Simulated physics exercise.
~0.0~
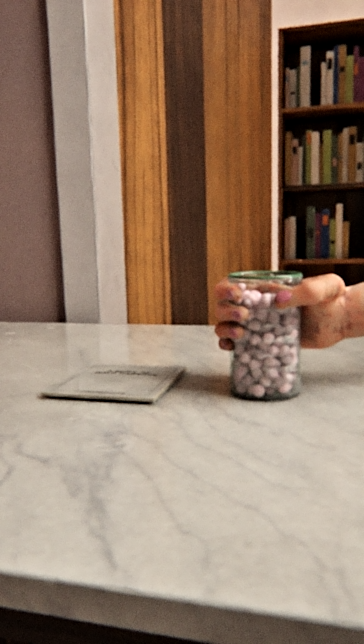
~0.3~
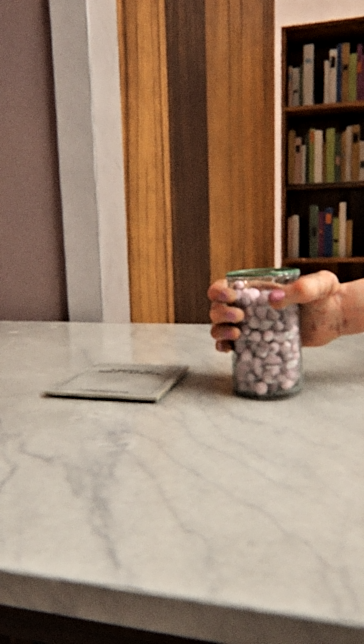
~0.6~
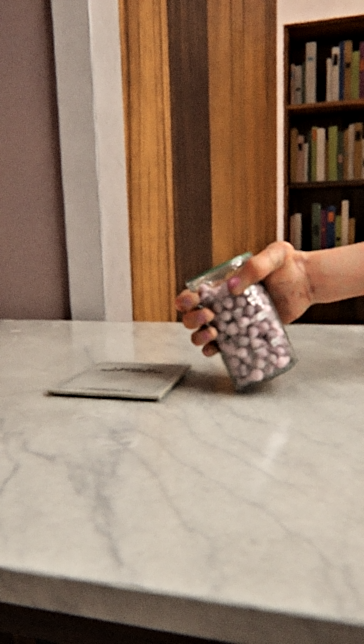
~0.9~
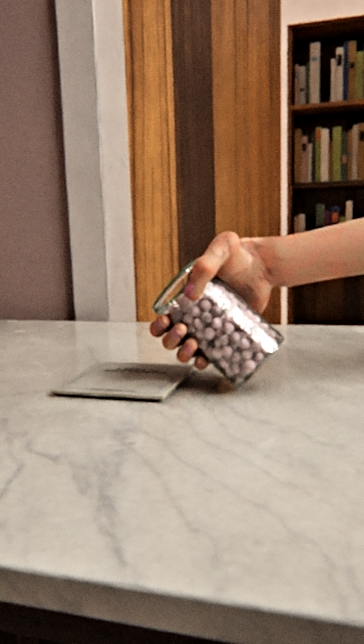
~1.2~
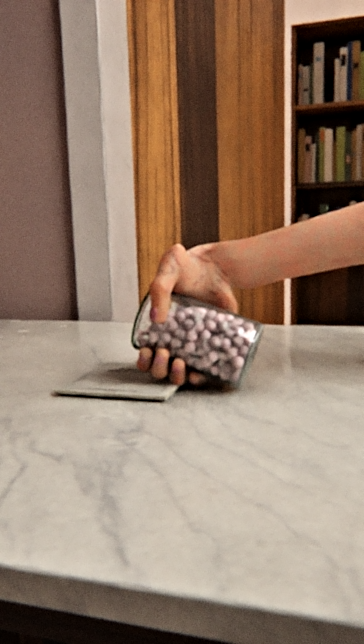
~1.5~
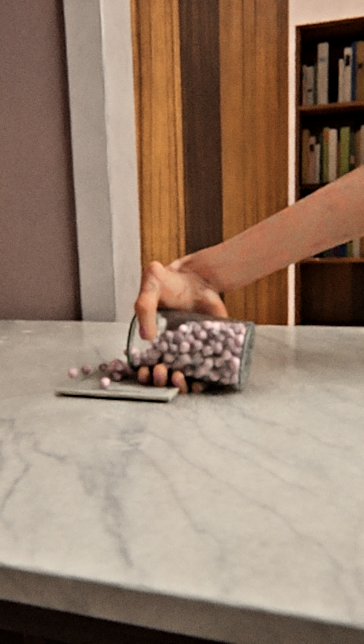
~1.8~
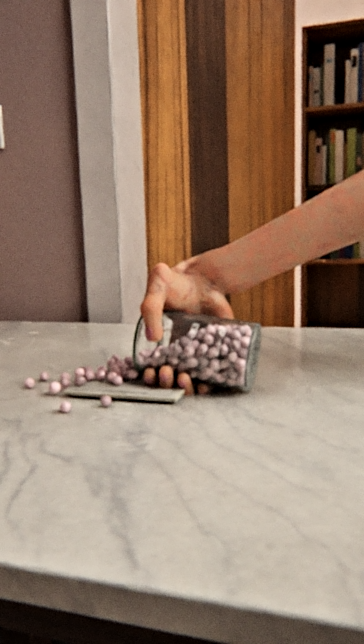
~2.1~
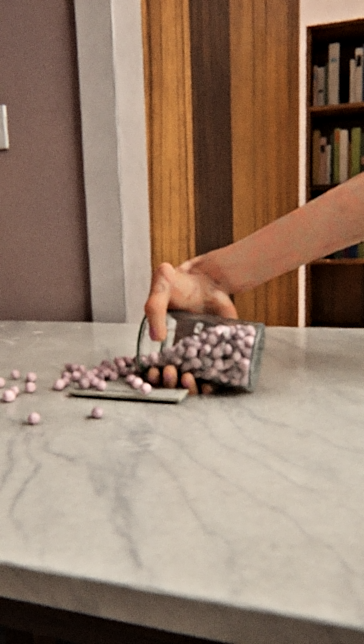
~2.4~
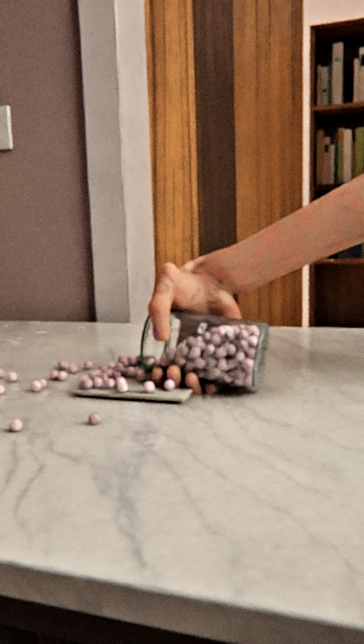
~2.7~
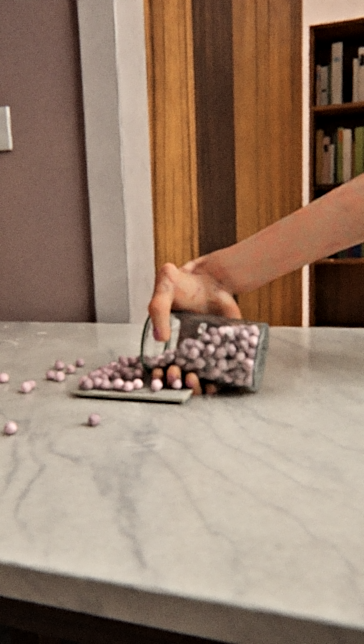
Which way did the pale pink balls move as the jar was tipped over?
The balls moved to the left, with some of them rolling out over the thin book and onto the counter.
